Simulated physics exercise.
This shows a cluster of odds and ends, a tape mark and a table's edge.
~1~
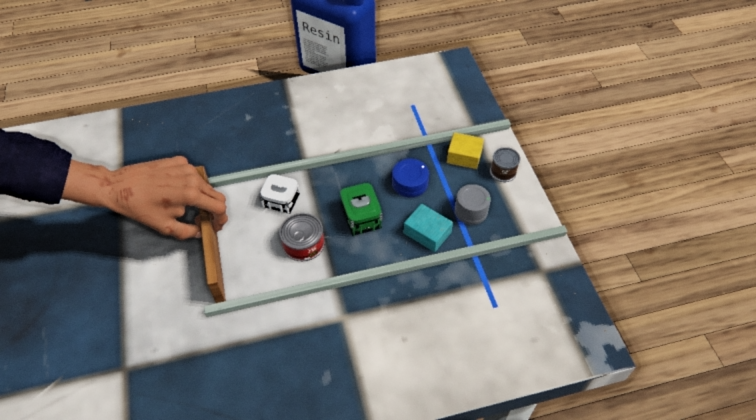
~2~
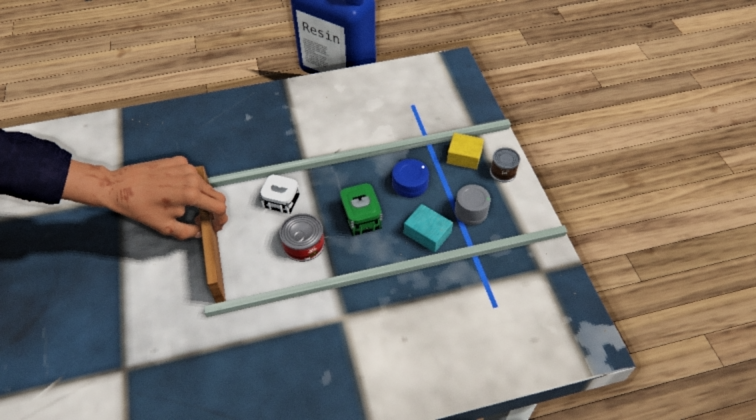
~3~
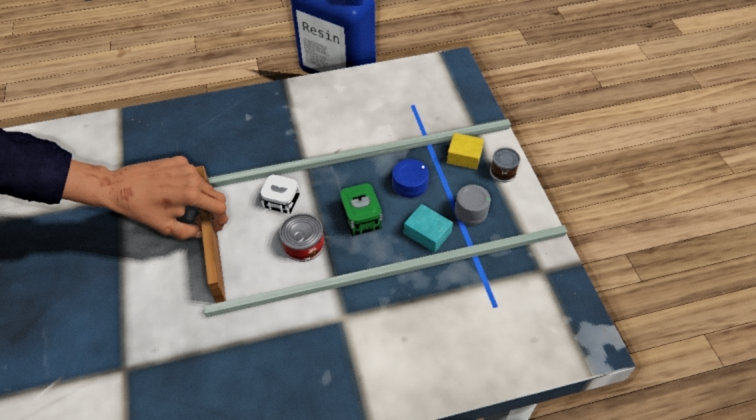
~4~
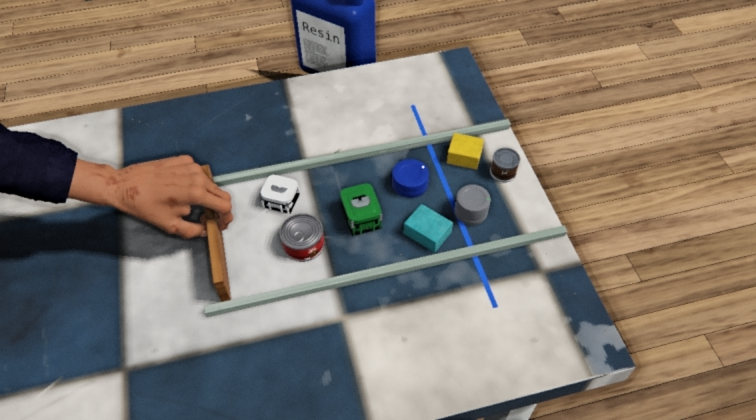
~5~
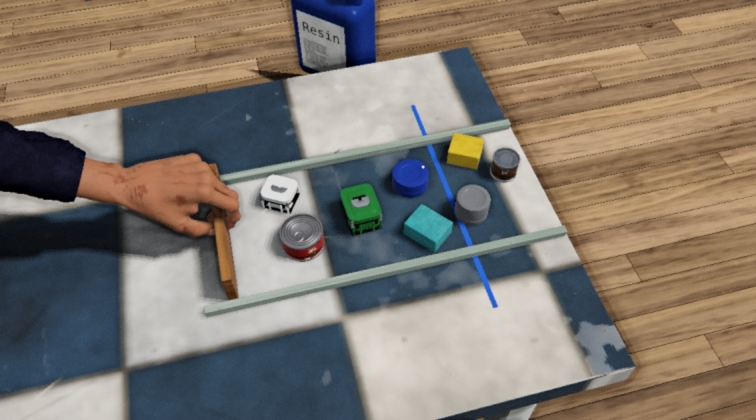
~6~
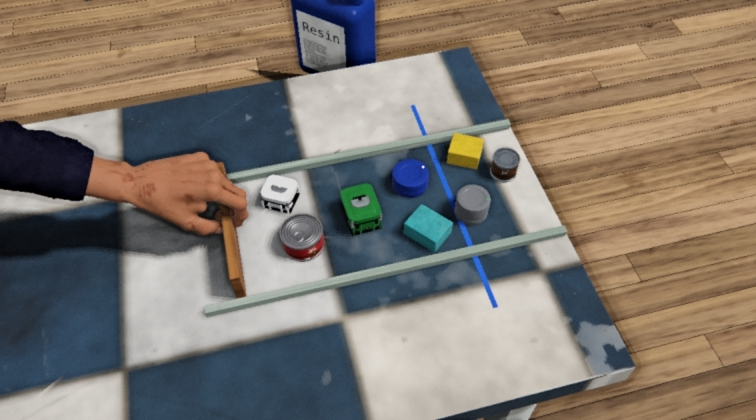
On a checkered tabletop, a hand holds a wooden board still, then slides it slightly right toward unmoving small odds and ends.
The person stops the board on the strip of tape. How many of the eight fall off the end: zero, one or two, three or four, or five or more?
As it turns out, the number that fall off is zero.
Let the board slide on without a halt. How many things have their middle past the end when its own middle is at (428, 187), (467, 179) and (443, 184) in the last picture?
Place by place, 0, 1 and 0.
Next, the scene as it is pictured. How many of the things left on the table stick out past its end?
That would be 1.
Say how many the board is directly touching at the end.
It touches 3.
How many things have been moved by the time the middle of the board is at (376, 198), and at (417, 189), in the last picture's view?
At the one place 5, at the other 7.
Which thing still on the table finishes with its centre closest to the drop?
It is the yellow block.
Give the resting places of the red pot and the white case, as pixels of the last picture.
First (479, 208), then (450, 154).
Early on, none off yet; brown tin at rest near (505, 165); yellow block at rest near (465, 151); grey lid at rest near (472, 205).
Finally, the number that fall off is zero.
